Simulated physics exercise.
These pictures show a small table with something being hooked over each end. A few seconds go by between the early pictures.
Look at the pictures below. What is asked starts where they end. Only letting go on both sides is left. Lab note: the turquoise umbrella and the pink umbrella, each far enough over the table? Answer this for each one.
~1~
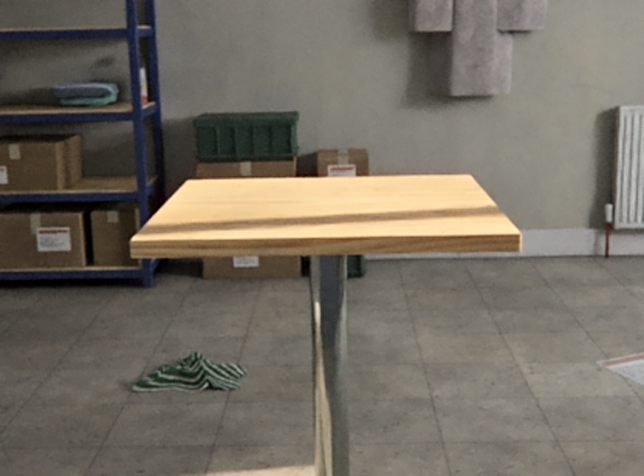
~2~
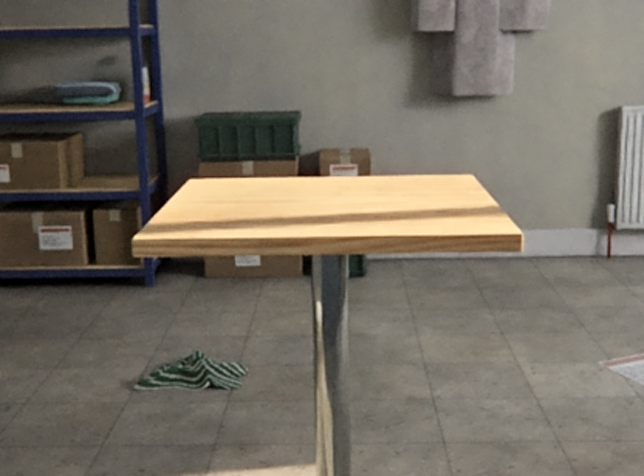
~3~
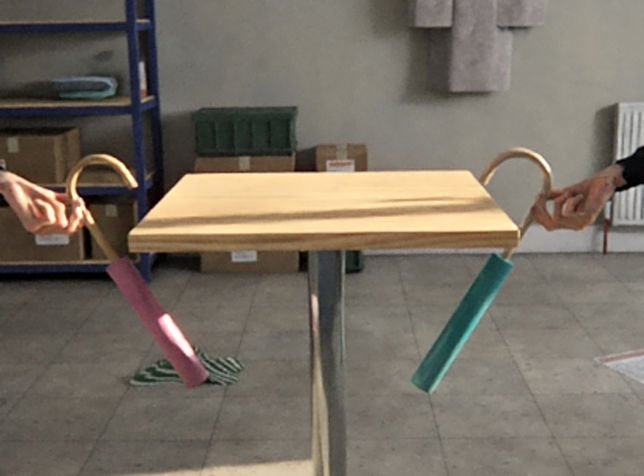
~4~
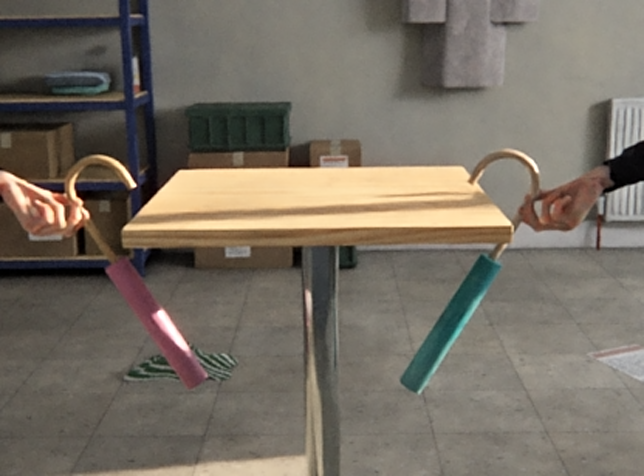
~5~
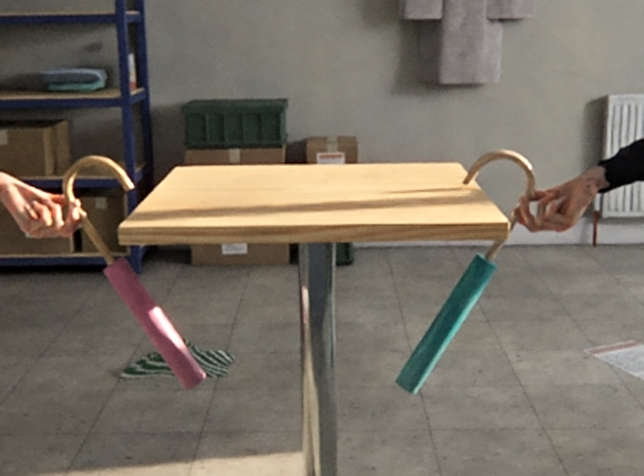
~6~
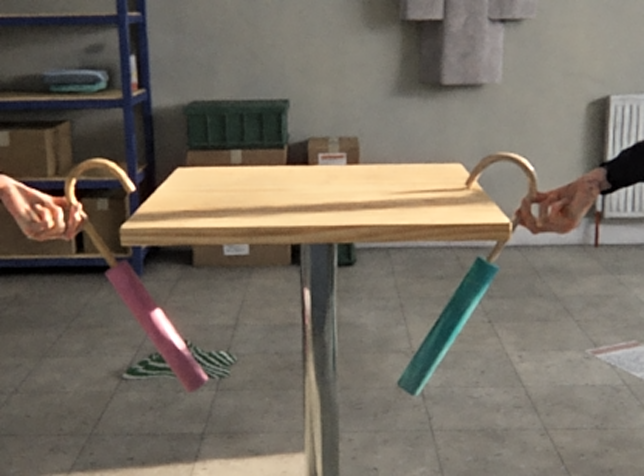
Turquoise umbrella: Held; pink umbrella: Dropped.
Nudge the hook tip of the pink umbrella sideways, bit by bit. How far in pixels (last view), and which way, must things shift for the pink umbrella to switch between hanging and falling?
I'd say close to 20 pixels, heading right.
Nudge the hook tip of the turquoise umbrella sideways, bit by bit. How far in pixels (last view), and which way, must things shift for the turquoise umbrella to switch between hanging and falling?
Shift it right by 16 pixels.
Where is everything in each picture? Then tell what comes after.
In the first picture, table (327, 210).
In the second picture, table (329, 210).
In the third picture, still on the way; turquoise umbrella (466, 269); table (325, 205).
In the fourth picture, still on the way; pink umbrella (150, 271); table (319, 201).
In the fifth picture, still on the way; turquoise umbrella (451, 270); table (316, 198).
In the sixth picture, in place, still held; turquoise umbrella (453, 272); pink umbrella (149, 274); table (317, 198).
Then, 0.32 s on from there, turquoise umbrella at rest near (454, 273); pink umbrella at the bottom near (155, 443).
Then, 0.48 s on from there, turquoise umbrella at rest near (455, 273); pink umbrella on its way down near (78, 467).
Then, 0.66 s on from there, turquoise umbrella at rest near (456, 273); pink umbrella on its way down.
In the end, the turquoise umbrella stays hooked on the edge, near (454, 273); the pink umbrella falls to the floor.
